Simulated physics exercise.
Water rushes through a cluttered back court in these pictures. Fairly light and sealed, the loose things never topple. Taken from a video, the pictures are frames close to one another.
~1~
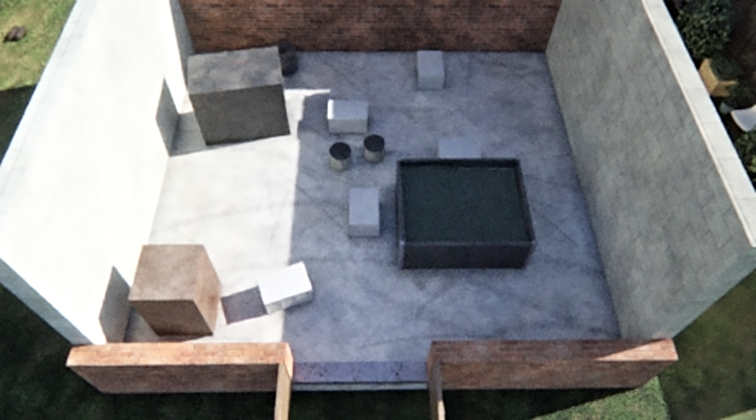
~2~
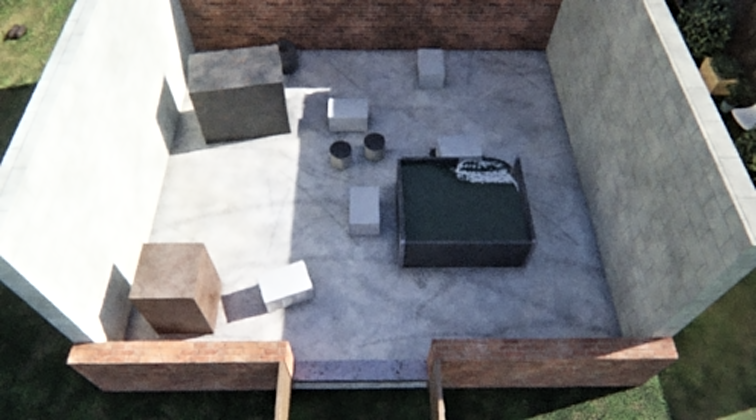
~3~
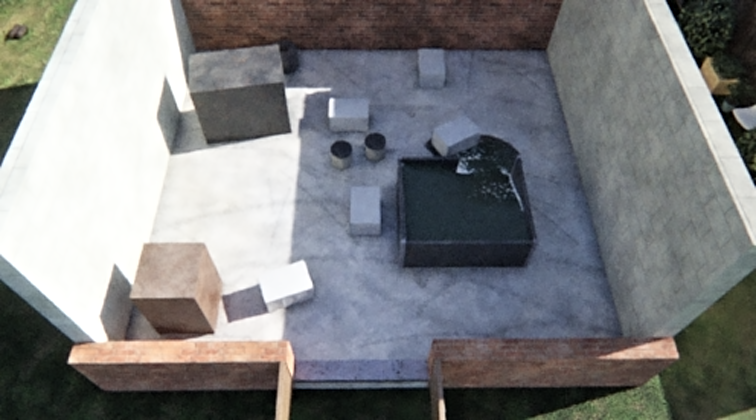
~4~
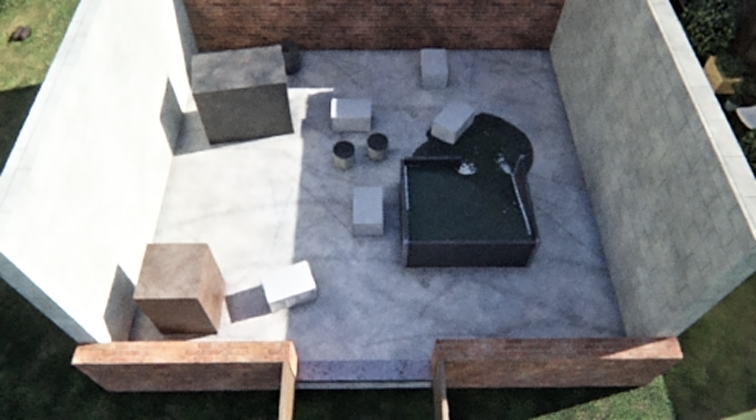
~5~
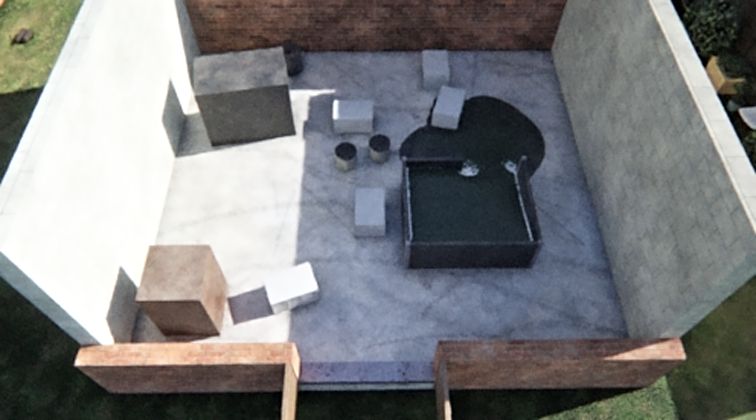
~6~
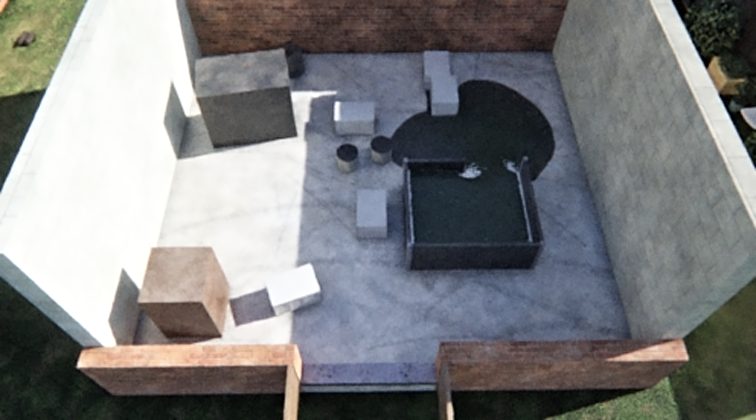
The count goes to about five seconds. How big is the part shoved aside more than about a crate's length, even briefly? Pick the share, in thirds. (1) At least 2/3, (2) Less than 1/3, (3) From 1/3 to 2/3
Answer: 3.
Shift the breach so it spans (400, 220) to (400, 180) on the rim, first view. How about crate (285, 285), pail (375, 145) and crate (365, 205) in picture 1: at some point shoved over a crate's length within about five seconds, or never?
Listed in turn, ends up that far off, never travels that far, ends up that far off.
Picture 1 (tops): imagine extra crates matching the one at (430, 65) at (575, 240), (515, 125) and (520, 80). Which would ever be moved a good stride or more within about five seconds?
Item by item: Remains in place, goes the distance, goes the distance.
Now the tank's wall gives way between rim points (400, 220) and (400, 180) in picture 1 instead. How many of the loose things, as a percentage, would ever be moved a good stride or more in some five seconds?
20 percent, give or take.
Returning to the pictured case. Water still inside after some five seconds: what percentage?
Close to 100 %.
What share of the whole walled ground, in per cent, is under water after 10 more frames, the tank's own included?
35 per cent, roughly.
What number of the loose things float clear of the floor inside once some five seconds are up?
That makes 3.
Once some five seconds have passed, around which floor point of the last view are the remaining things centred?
Around pixel (311, 155).
A moment on, 1 of 8 are well off their spots; 0 afloat.
Next, 2 of 8 are well off their spots; 2 afloat.
Later, 3 of 8 are well off their spots; 2 afloat.
In the end, 3 of 8 are well off their spots, and 3 have been at some point; 3 afloat.
